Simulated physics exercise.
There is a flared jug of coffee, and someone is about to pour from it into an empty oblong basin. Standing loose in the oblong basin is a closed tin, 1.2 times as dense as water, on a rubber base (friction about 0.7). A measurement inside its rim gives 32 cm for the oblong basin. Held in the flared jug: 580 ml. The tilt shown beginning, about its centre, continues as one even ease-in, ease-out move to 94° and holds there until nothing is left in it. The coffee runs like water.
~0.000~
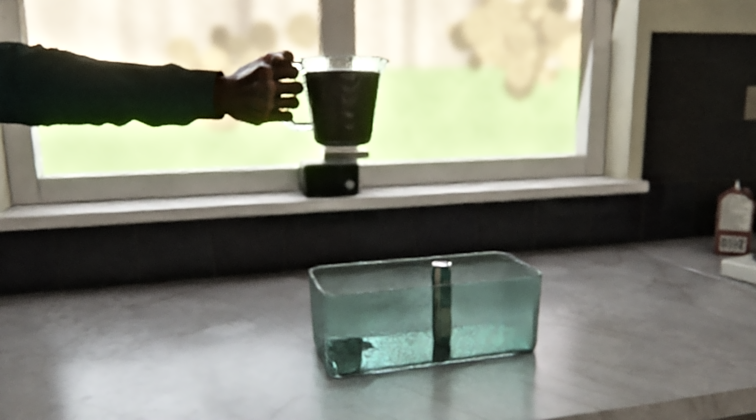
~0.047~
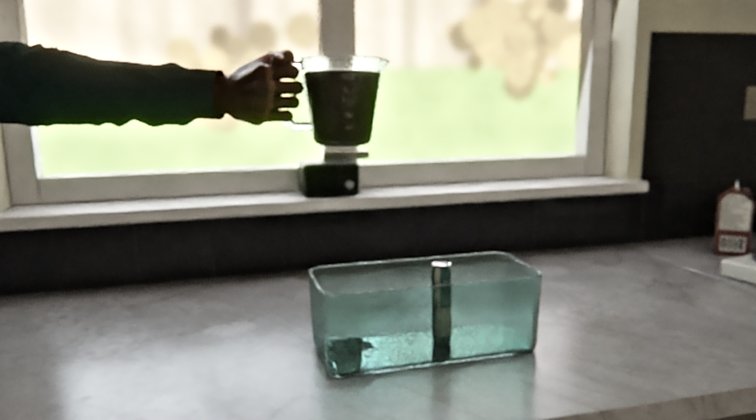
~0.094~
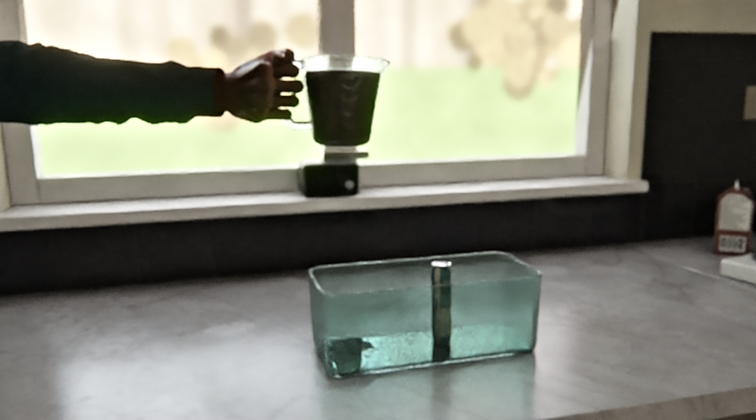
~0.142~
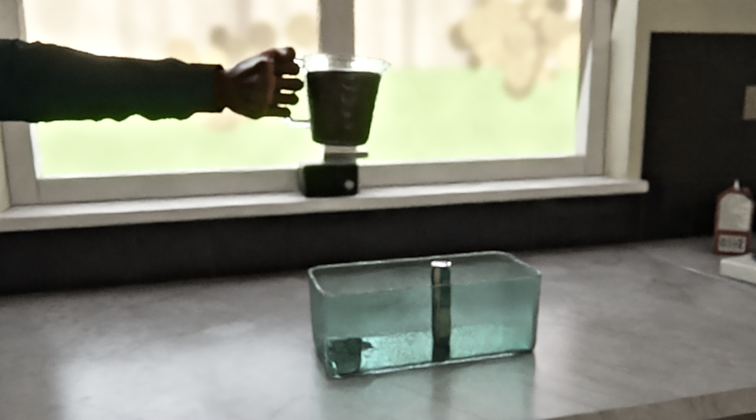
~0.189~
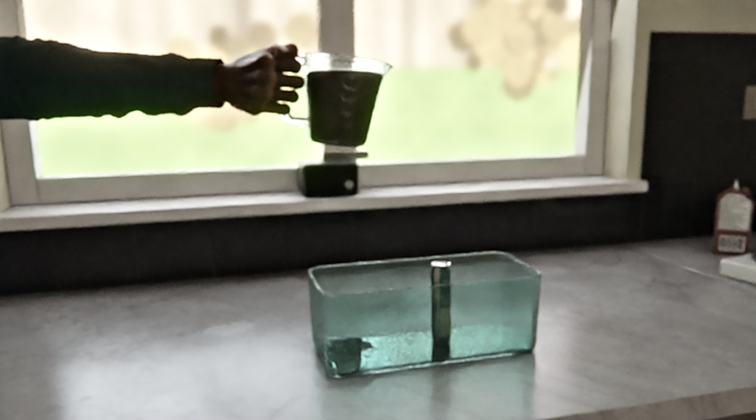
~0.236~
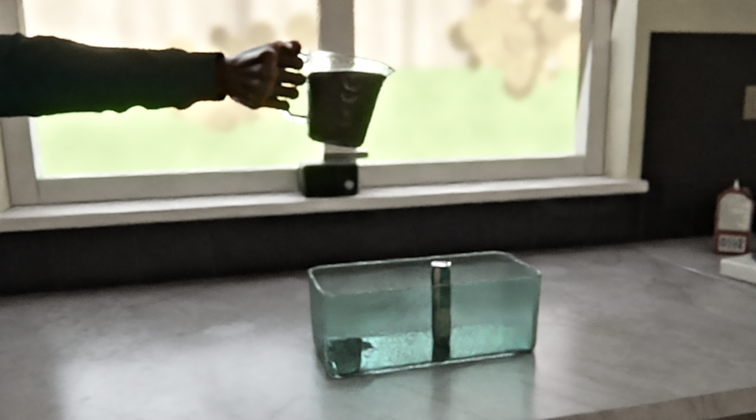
A dark-sleeved arm reaching in from the left holds a clear, flared jug of dark liquid upright, then gradually tilts it slightly to the right. Beneath it, a pale green, transparent oblong basin with an upright metallic cylinder inside sits on a grey counter. The fixed view faces a bright window, with a small black object on its sill and a red-and-white container far right.
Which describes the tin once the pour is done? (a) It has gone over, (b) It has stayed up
It has stayed up (b).
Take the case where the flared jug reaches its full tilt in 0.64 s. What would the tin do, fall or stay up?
Well, the tin simply holds firm.
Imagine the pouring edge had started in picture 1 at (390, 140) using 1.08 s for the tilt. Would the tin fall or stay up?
Then it tips over.
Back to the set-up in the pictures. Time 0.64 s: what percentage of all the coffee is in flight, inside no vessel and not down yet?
Share: Roughly 22 per cent.
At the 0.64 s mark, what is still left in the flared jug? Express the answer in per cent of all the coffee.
At that time about 78 in a hundred parts are still held.
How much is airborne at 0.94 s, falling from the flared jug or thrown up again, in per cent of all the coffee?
34 per cent or so.
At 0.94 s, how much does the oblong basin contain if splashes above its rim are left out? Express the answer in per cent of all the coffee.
Roughly 38 percent of it.
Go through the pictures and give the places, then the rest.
In the first frame, tilt 0°; pouring edge (389, 60); surface from (304, 72) to (378, 72); the oblong basin's rim runs from (316, 282) to (523, 264); the tin's top is at (442, 267).
In the second frame, tilt 0°; pouring edge (389, 61); surface from (304, 72) to (378, 72).
In the third frame, tilt 2°; pouring edge (390, 62); surface from (304, 71) to (378, 73).
In the fourth frame, tilt 4°; pouring edge (391, 64); surface from (305, 71) to (379, 73).
In the fifth frame, tilt 7°; pouring edge (393, 66); surface from (307, 71) to (381, 74).
In the sixth frame, tilt 11°; pouring edge (395, 70); surface from (308, 73) to (384, 74).
By 0.64 s the tilt is 60° and 78 per cent is still to pour; the tin stands where it began.
By 0.94 s the tilt is 90° and 28 per cent is still to pour; the tin stands where it began.
By 1.24 s the tilt is 94° and 3 per cent is still to pour; the tin stands where it began.
By 1.58 s the tilt is 94° and 0 per cent is still to pour; the tin stands where it began.
At rest the tin stands where it began.
